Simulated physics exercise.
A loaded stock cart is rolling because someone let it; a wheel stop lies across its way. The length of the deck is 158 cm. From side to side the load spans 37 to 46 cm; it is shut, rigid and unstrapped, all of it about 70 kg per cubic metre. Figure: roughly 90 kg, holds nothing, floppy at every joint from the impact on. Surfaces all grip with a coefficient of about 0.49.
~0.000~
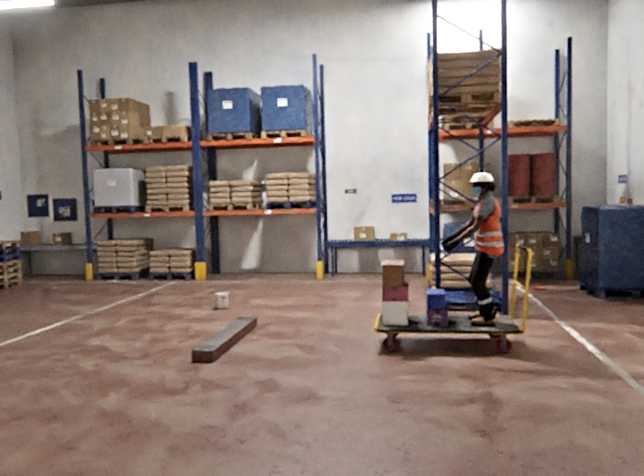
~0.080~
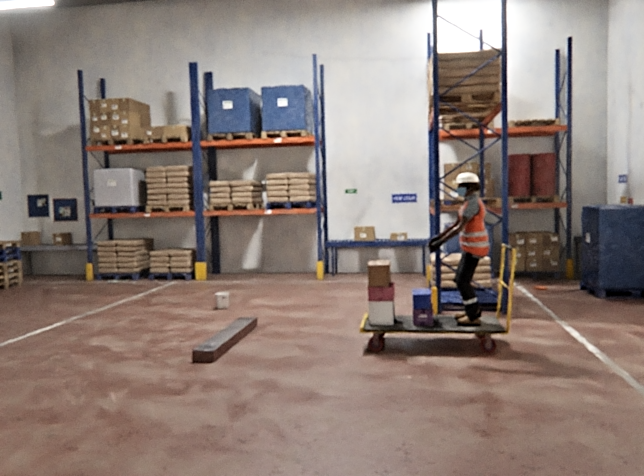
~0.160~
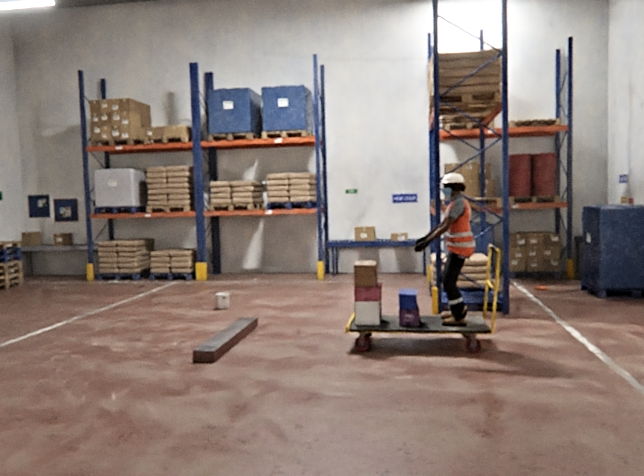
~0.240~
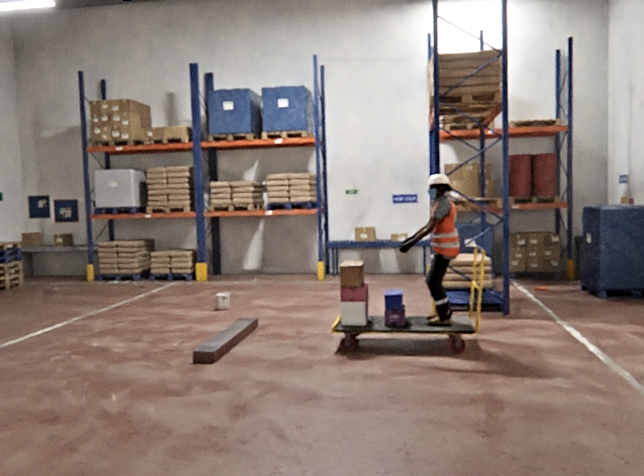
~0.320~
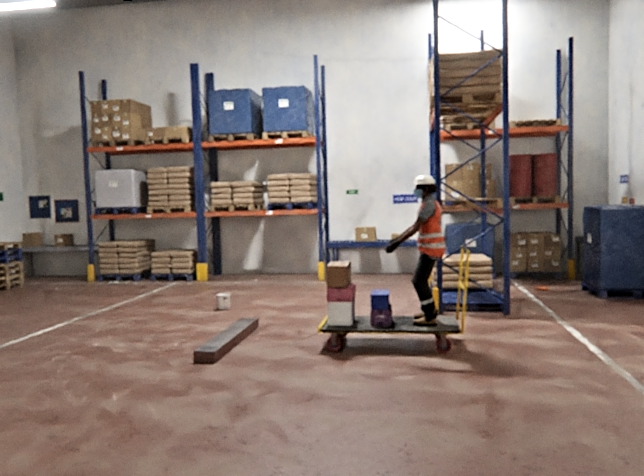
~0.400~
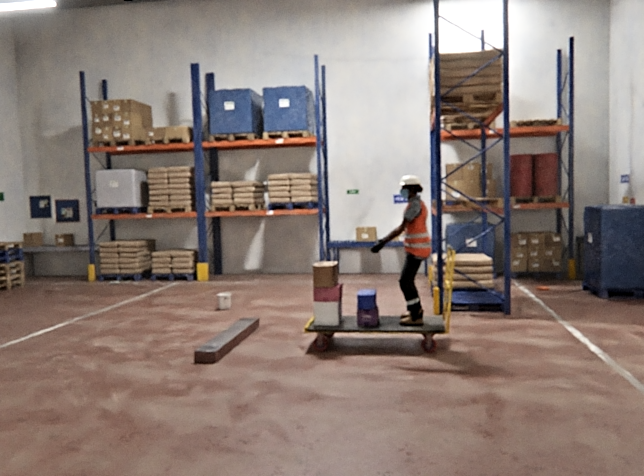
In a warehouse with tall blue and orange racks, a worker in a white helmet and orange vest stands on a flat cart behind stacked boxes, arms held forward. The cart rolls steadily left across the reddish floor, carrying worker and boxes closer to a long low block.
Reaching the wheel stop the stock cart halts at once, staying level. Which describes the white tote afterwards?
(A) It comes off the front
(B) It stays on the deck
It stays on the deck.
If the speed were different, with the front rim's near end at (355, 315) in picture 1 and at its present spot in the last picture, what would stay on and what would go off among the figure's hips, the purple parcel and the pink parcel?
If so, the hips would be still in place, the purple one still in place and the pink one past the rim.
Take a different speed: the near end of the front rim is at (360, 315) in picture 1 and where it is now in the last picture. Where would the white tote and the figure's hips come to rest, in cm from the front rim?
White 10 behind, hips 90 behind.
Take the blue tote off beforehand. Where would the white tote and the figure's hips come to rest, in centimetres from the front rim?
Outcome - white: 20 cm behind rim; hips: 50 cm behind rim.
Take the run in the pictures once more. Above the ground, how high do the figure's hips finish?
Around 75 centimetres high.
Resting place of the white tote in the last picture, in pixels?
(246, 311).
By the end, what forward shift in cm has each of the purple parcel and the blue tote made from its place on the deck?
The purple one ends about 25 cm forward, the blue one about 25 cm.
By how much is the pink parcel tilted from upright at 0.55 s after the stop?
Around 120° from upright.
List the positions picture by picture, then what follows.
In the first frame, white tote (396, 311), purple parcel (437, 315), rim corner (376, 330); 183 cm short of the stop.
In the second frame, white tote (382, 310), purple parcel (423, 314), rim corner (361, 329); 166 cm short of the stop.
In the third frame, white tote (368, 311), purple parcel (409, 314), rim corner (347, 329); 150 cm short of the stop.
In the fourth frame, white tote (355, 311), purple parcel (395, 315), rim corner (333, 330); 133 cm short of the stop.
In the fifth frame, white tote (341, 311), purple parcel (382, 315), rim corner (319, 330); 116 cm short of the stop.
In the sixth frame, white tote (328, 311), purple parcel (368, 315), rim corner (305, 329); 99 cm short of the stop. Speed about 2.1 m/s.
Impact comes at 0.87 s.
After 1.42 s the white tote is 19 cm behind the rim, tilted 0°, near (247, 311) in the last picture's view.
After 1.87 s the white tote is 18 cm behind the rim, tilted 0°, near (246, 311) in the last picture's view.
Final state at 2.4 s, past the rim, pink parcel and brown tote; behind it, purple parcel, blue tote, white tote and the figure's hips.
